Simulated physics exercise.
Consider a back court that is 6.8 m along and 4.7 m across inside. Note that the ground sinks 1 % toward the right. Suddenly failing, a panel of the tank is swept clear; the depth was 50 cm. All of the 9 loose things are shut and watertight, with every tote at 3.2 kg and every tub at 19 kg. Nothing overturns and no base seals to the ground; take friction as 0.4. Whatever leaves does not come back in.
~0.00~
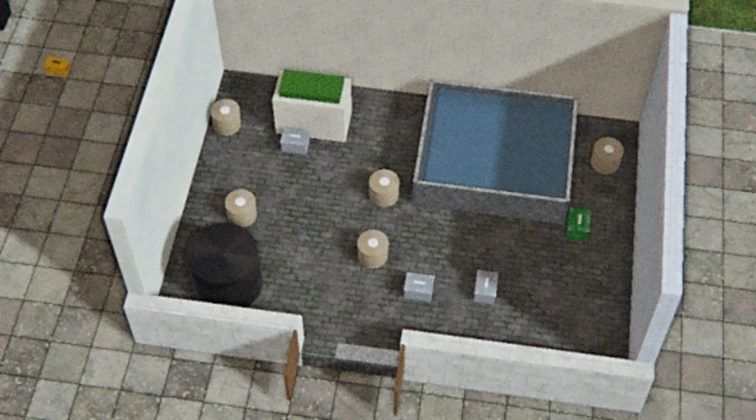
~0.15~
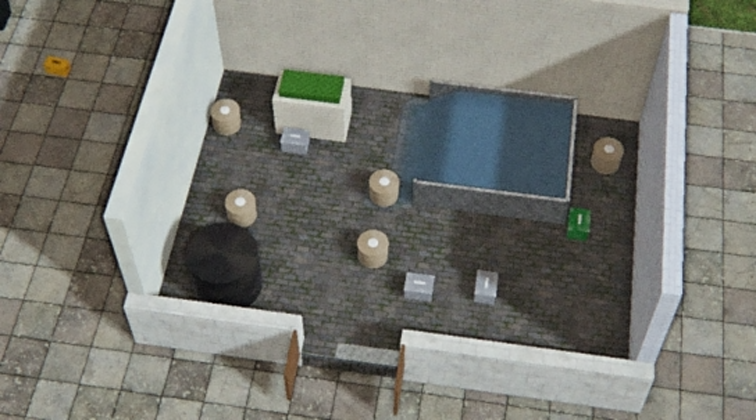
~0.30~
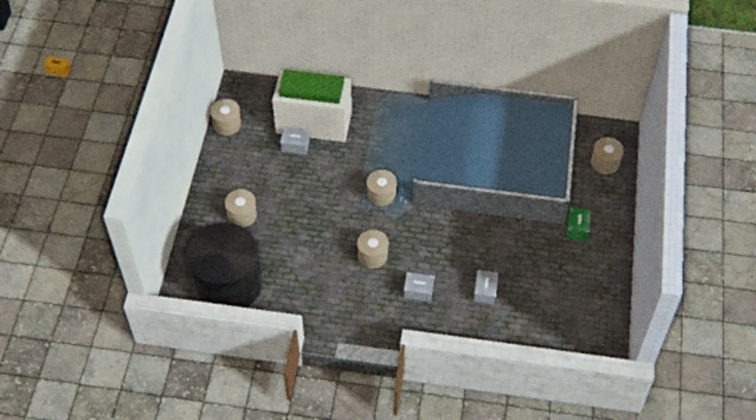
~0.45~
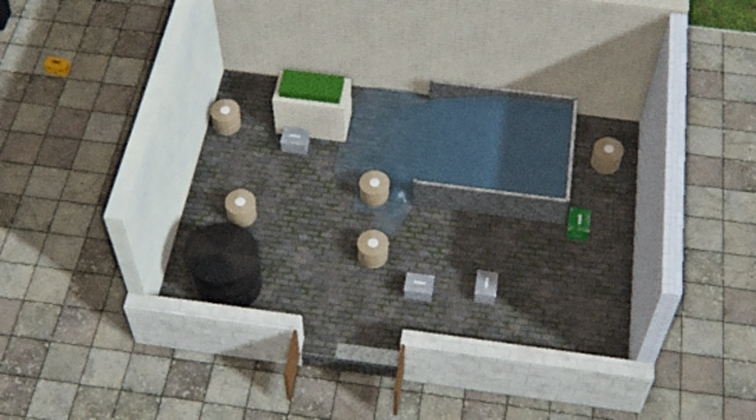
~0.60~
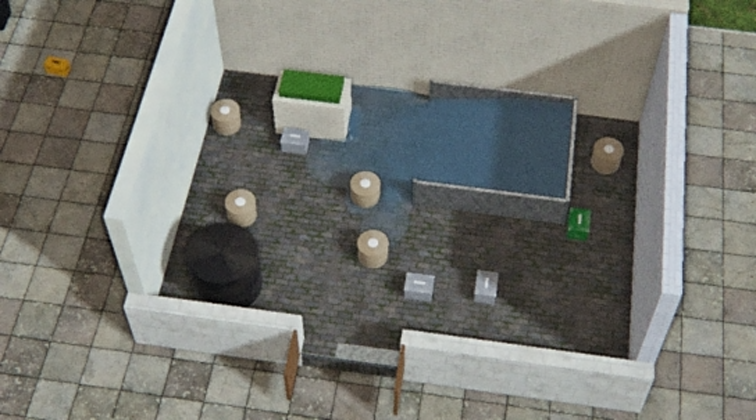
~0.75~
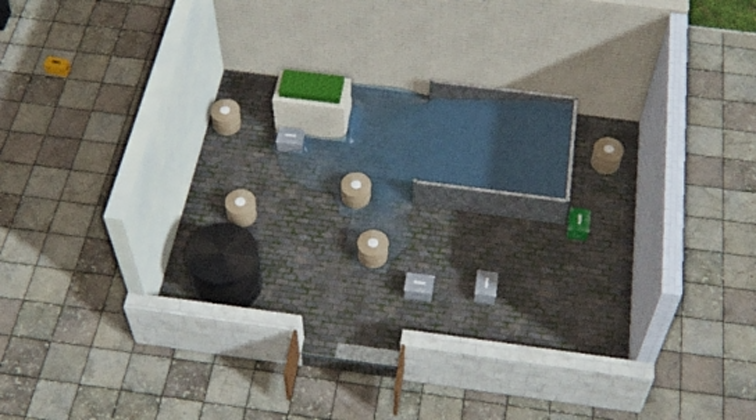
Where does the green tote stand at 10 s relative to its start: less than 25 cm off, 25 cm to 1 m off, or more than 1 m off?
The green tote is 25 cm to 1 m off its start.
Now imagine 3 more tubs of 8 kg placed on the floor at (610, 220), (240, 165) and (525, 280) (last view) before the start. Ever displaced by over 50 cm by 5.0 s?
Answers, first to last: Not exceeding, exceeding, not exceeding.
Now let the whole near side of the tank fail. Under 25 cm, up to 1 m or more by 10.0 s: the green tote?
I'd say the green tote gets swept off.
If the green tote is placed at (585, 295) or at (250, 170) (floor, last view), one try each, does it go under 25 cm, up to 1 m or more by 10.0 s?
Outcomes in order: It is taken a long way; it is taken a long way.
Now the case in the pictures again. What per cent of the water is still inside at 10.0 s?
About 90 in a hundred parts of the water.
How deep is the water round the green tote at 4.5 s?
Close to 0 centimetres.
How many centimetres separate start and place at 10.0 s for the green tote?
About 80 cm.
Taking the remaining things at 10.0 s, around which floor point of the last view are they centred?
Centre of the remaining things: Roughly (462, 246).
After 2.0 s the green tote is near (580, 220), 0.0 m from its start, aground; 0 of 9 are out; 1 afloat.
After 4.5 s the green tote is near (580, 220), 0.0 m from its start, aground; 0 of 9 are out; 3 afloat.
After 7.0 s the green tote is near (580, 220), 0.0 m from its start, aground; 0 of 9 are out; 2 afloat.
After 10.0 s the green tote is near (591, 180), 0.7 m from its start, afloat; 0 of 9 are out; 4 afloat.
